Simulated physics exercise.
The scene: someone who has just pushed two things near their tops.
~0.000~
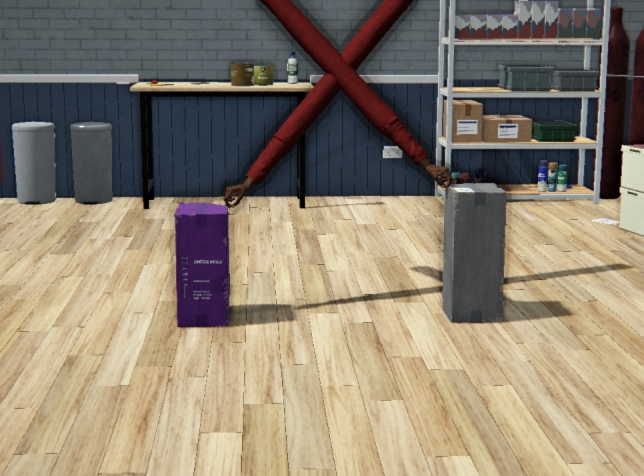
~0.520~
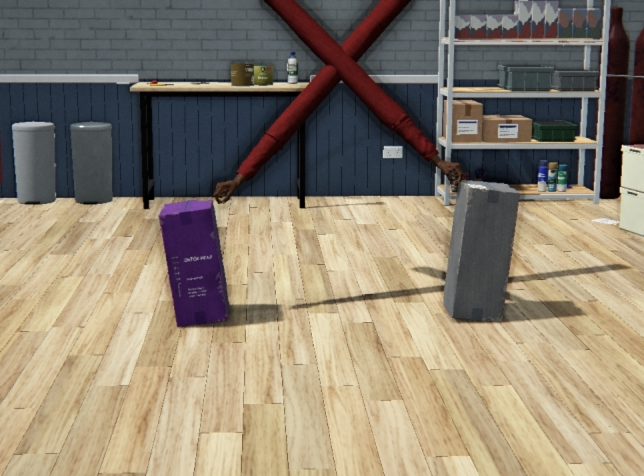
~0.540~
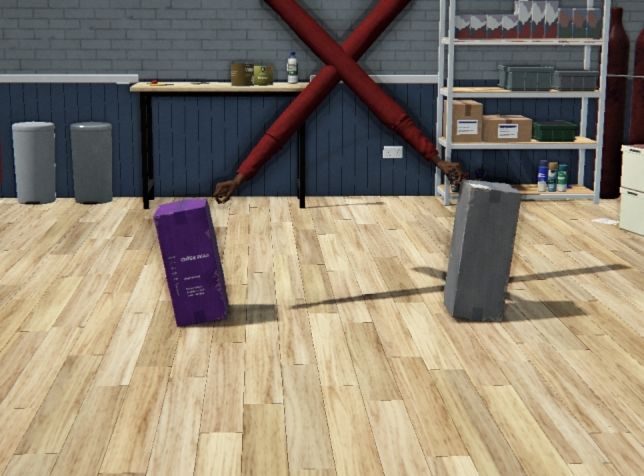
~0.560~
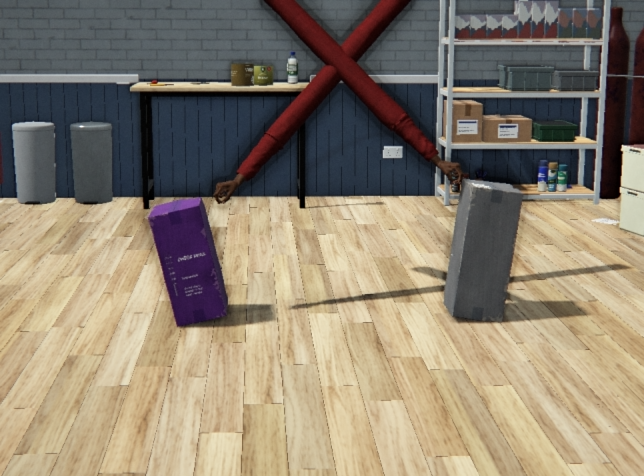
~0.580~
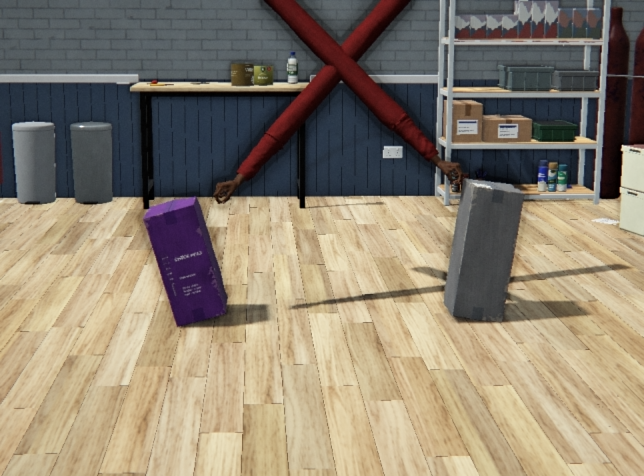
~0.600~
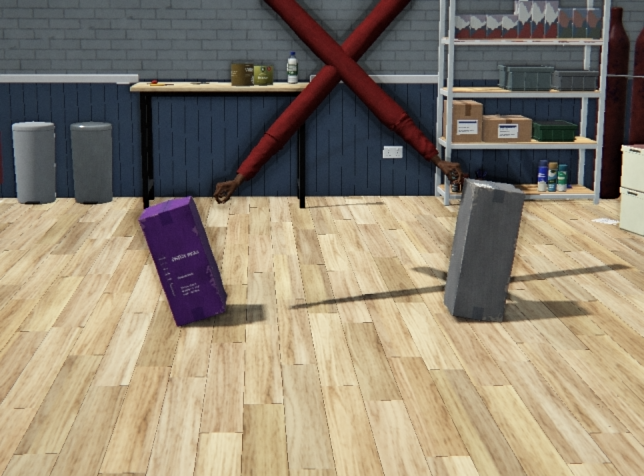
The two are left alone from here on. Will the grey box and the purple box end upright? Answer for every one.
Observed: Grey box recovers and stands, purple box ends up tipped over.
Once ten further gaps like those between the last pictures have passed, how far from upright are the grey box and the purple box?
The two tilts would be 6° and 40°, in that order.
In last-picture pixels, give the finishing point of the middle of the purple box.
Around (120, 295).
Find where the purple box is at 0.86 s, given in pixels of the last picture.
Near (151, 265).
After 0.86 s, grey box upright near (474, 252); purple box 49° off upright near (151, 265).
In the end (2.1 s), the grey box rocks back upright, near (473, 252); the purple box falls over, near (120, 295).
